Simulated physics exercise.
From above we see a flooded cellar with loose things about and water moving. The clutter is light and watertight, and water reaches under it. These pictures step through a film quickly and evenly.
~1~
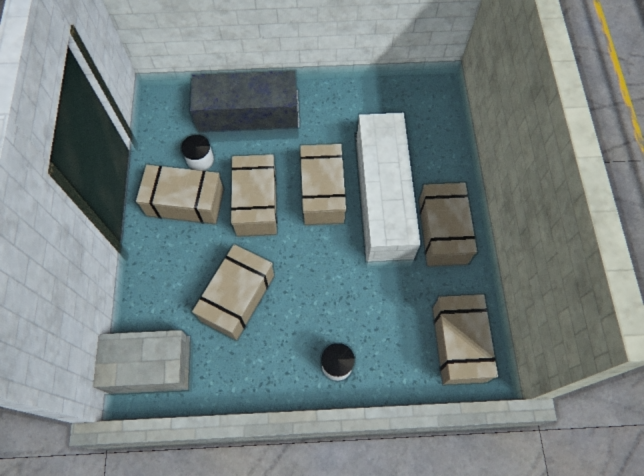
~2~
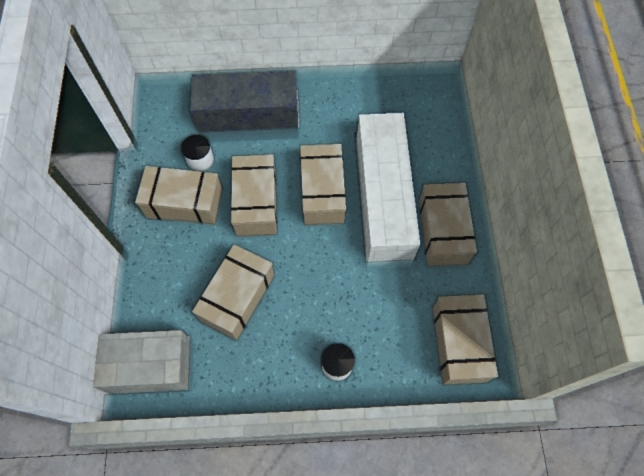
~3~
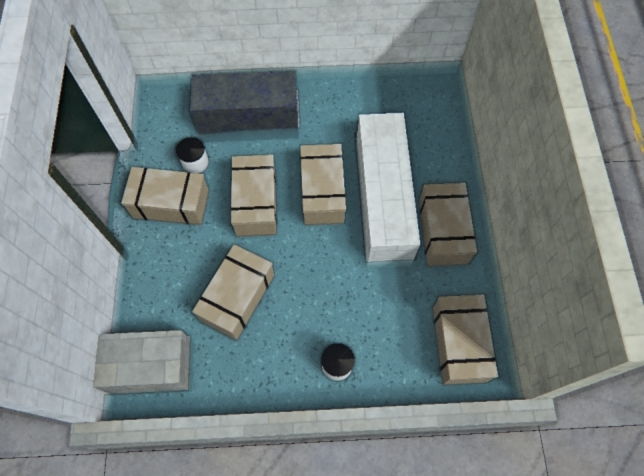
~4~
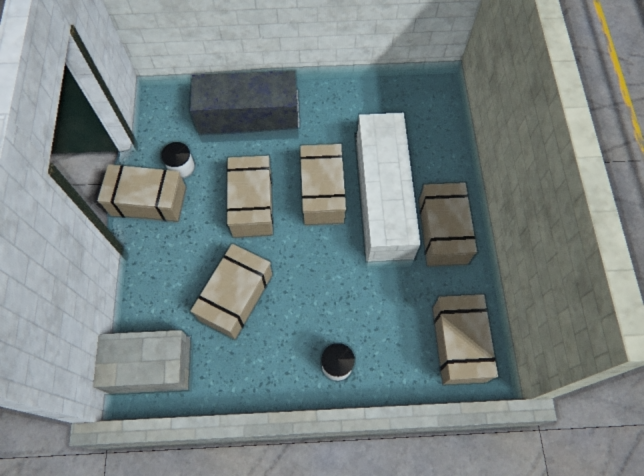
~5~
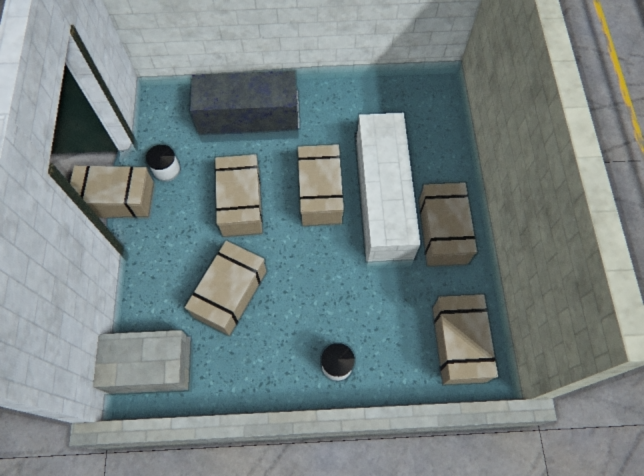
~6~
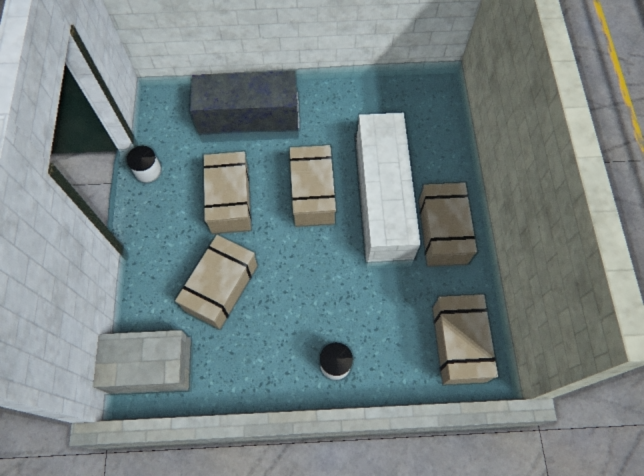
Strapped tan crates and black-topped white containers float in a flooded, pale-walled cellar, seen from above by a still camera. A dark green panel fills the left wall's doorway, with dark and pale blocks standing in the blue-green water. The panel clears the doorway, the nearest crate drifts left out of sight through it, a container follows to its edge, and three middle crates shift slightly left.
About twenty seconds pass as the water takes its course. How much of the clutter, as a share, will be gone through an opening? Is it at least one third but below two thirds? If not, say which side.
The portion will probably reach two thirds or more.
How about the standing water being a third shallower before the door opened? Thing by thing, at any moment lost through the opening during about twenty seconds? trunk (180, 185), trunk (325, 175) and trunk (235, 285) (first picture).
The first one exits, the middle one exits, the final one exits.
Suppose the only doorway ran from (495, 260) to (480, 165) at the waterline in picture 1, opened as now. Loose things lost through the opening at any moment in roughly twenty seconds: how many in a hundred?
Something like 40 percent.
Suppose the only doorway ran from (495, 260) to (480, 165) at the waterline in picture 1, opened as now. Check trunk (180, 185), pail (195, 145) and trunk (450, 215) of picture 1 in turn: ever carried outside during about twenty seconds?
Retained, retained and lost.
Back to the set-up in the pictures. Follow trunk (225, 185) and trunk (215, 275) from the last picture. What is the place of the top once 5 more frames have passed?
I'd say about (142, 168) for the first and about (159, 240) for the second.
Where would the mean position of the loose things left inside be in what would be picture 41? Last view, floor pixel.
Their average sits at about pixel (357, 313).
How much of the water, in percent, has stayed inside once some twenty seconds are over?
I'd put it close to 36 percent.
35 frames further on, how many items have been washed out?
I make it 6.
A moment on, 2 of 8 are out; 6 afloat.
Next, 4 of 8 are out; 4 afloat.
Later, 6 of 8 are out; 2 afloat.
In the end, 6 of 8 are out; 2 afloat.
